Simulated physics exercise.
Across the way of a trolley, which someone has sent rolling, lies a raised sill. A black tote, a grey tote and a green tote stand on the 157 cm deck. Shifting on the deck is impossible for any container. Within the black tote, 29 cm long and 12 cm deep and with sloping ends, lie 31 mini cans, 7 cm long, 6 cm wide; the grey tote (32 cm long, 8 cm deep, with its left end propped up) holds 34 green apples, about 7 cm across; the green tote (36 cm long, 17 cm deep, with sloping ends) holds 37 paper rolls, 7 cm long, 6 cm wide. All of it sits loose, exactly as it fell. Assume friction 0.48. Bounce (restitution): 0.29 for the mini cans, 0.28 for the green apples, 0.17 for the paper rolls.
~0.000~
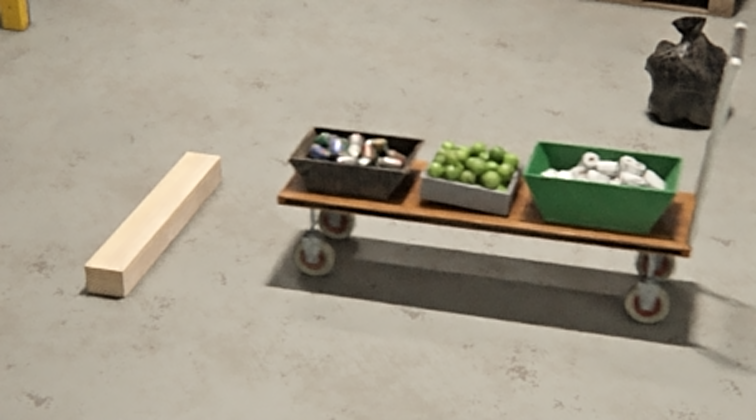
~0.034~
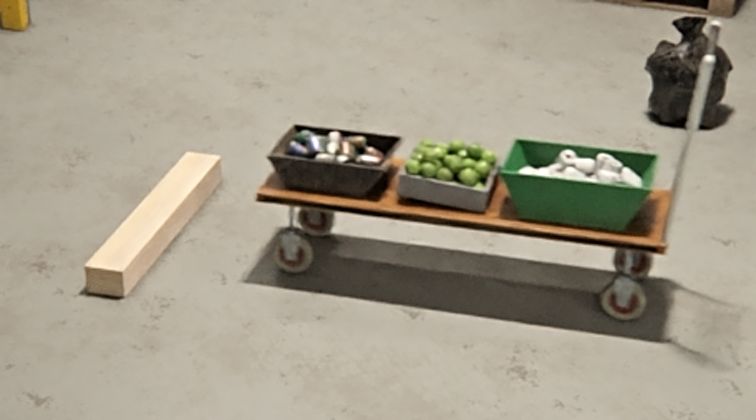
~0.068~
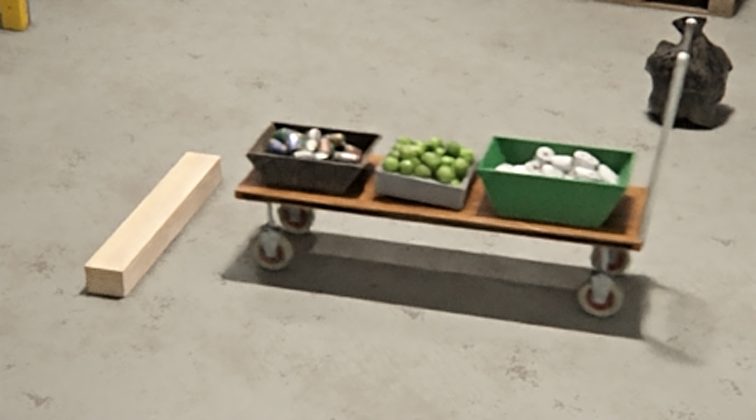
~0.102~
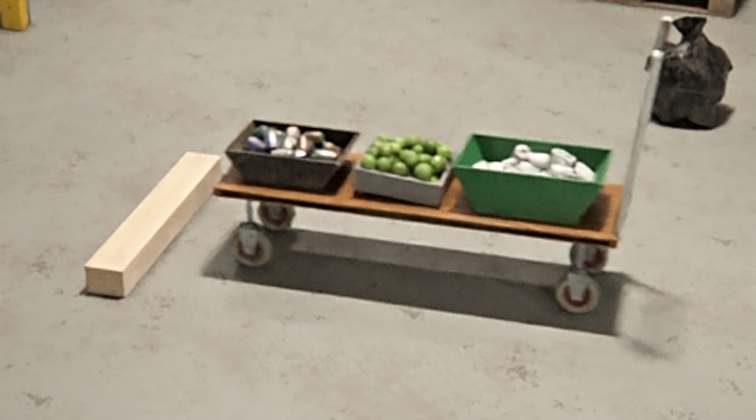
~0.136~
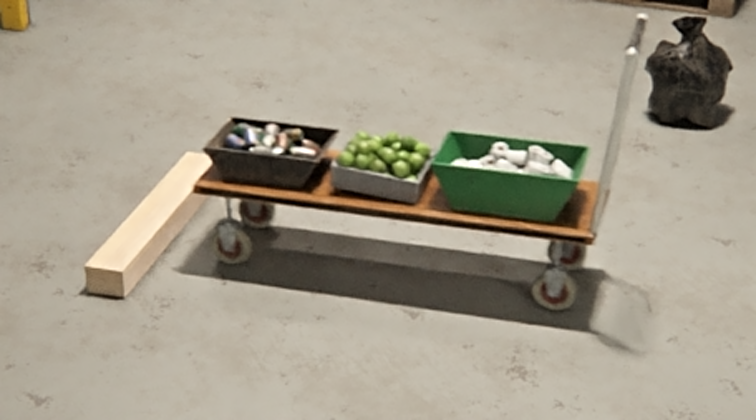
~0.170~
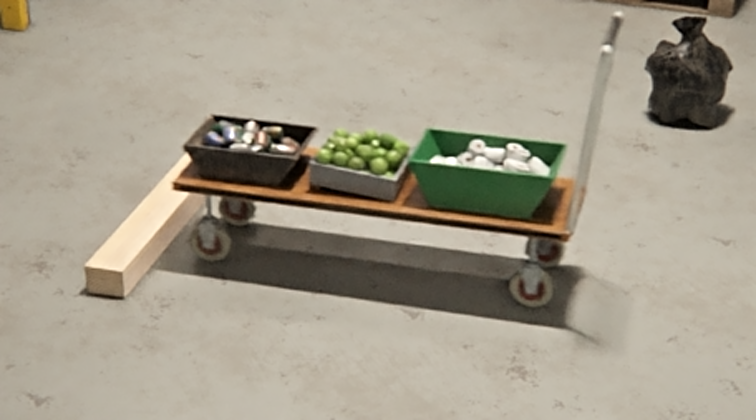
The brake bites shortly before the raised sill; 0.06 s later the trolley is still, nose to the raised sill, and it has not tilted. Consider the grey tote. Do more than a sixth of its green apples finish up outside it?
Yes.
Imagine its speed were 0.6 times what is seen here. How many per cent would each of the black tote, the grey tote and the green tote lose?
In that case the black tote sheds 0 per cent, the grey tote 10 per cent and the green tote 0 per cent.
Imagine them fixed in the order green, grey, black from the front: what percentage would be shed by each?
Black tote 20 %, grey tote 30 %, green tote 0 %.
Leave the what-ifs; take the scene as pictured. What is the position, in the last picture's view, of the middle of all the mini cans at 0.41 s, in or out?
They're centred near (201, 137).
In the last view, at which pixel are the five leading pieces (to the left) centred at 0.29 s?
Around (179, 125) in pixels.
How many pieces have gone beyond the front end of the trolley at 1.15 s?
Roughly 2 pieces.
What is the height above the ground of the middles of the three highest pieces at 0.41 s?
Roughly 64 centimetres.
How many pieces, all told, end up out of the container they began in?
Pieces: Around 12.
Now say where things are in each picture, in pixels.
In the first frame (places track the rim corner closest to us here), grey tote (507, 193); green tote (674, 192); 57 cm to go; all still inside.
Grey tote (484, 190); green tote (649, 189); 48 cm to go, in the second frame.
Grey tote (461, 187); green tote (625, 186); 40 cm to go, in the third frame.
Grey tote (438, 185); green tote (601, 183); 31 cm to go, in the fourth frame.
Grey tote (415, 182); green tote (577, 180); 22 cm to go, in the fifth frame.
Grey tote (393, 179); green tote (553, 177); 13 cm to go; all still inside, in the sixth frame.
After 0.19 s, braking starts.
After 0.29 s, the black tote has all 31, the grey tote is down by 1 of 34 and the green tote has all 37.
After 0.41 s, the black tote is down by 1 of 31, the grey tote is down by 8 of 34 and the green tote has all 37.
After 0.64 s, the black tote is down by 3 of 31, the grey tote is down by 9 of 34 and the green tote has all 37.
Final count (at 1.15 s), the black tote is down by 3 of 31, the grey tote is down by 9 of 34 and the green tote has all 37. Asked share, 9 of 34, 26 per cent.
